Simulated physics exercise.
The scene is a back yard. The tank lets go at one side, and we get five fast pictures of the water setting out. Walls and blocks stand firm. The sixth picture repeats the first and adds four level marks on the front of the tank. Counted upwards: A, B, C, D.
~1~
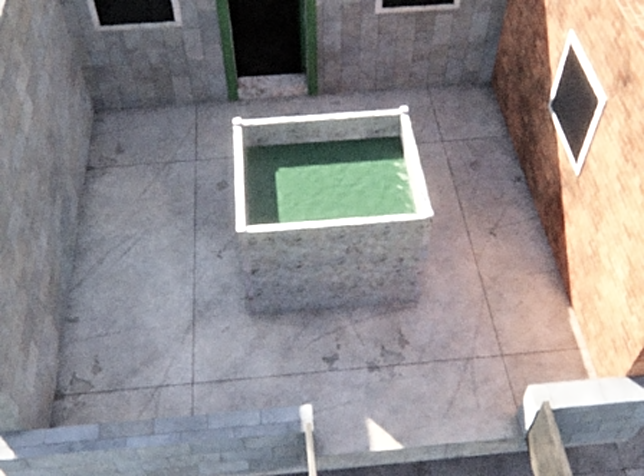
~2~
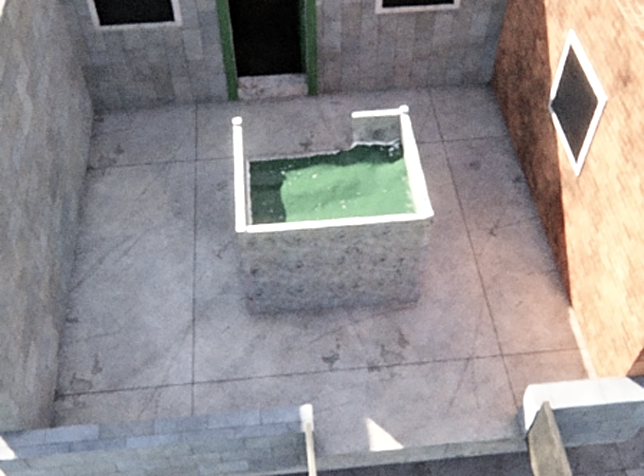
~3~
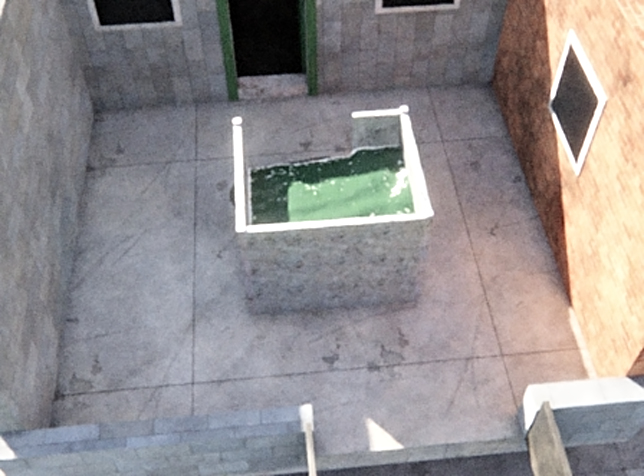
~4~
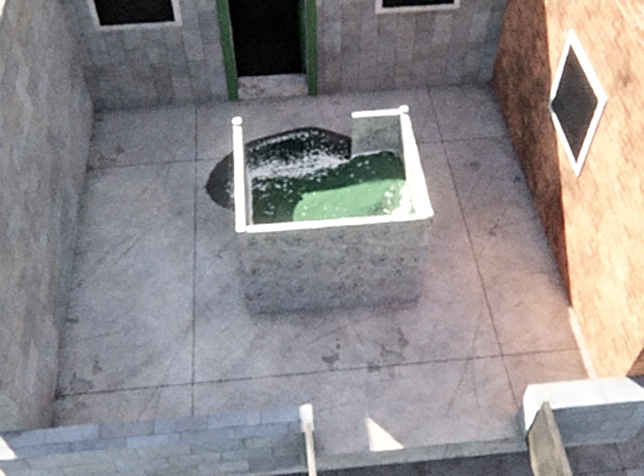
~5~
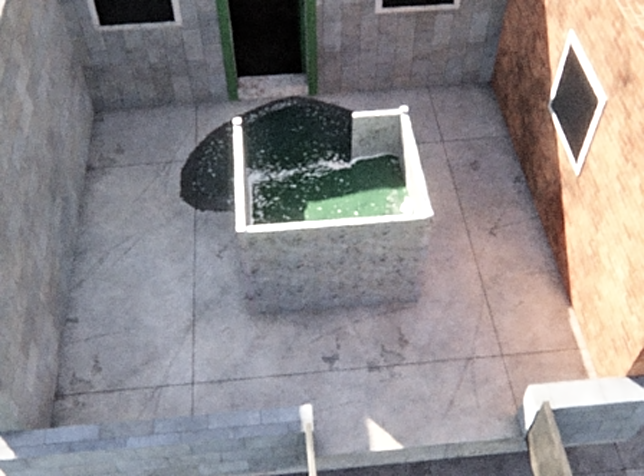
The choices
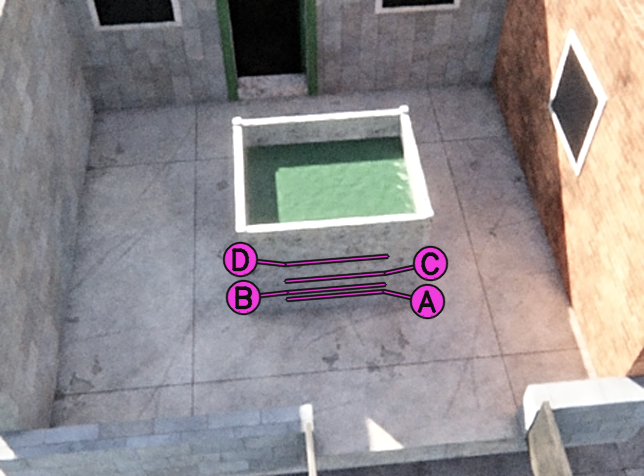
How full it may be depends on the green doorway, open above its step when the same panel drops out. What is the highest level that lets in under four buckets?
Line B just does it.
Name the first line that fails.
C it is.
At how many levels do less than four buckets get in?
Two of the four.
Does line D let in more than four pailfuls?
Yes, that goes wrong.
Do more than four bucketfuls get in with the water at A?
No.
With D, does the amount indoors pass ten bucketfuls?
Yes, it does.
In magenta, A at (335, 295); B at (335, 288); C at (336, 277); D at (336, 260); from the bottom up A, B, C, D.
For line A, nothing gets over.
For line B, a bucket or two gets in.
For line C, about 10 bucketfuls get in.
For line D, dozens of bucketfuls pour in.
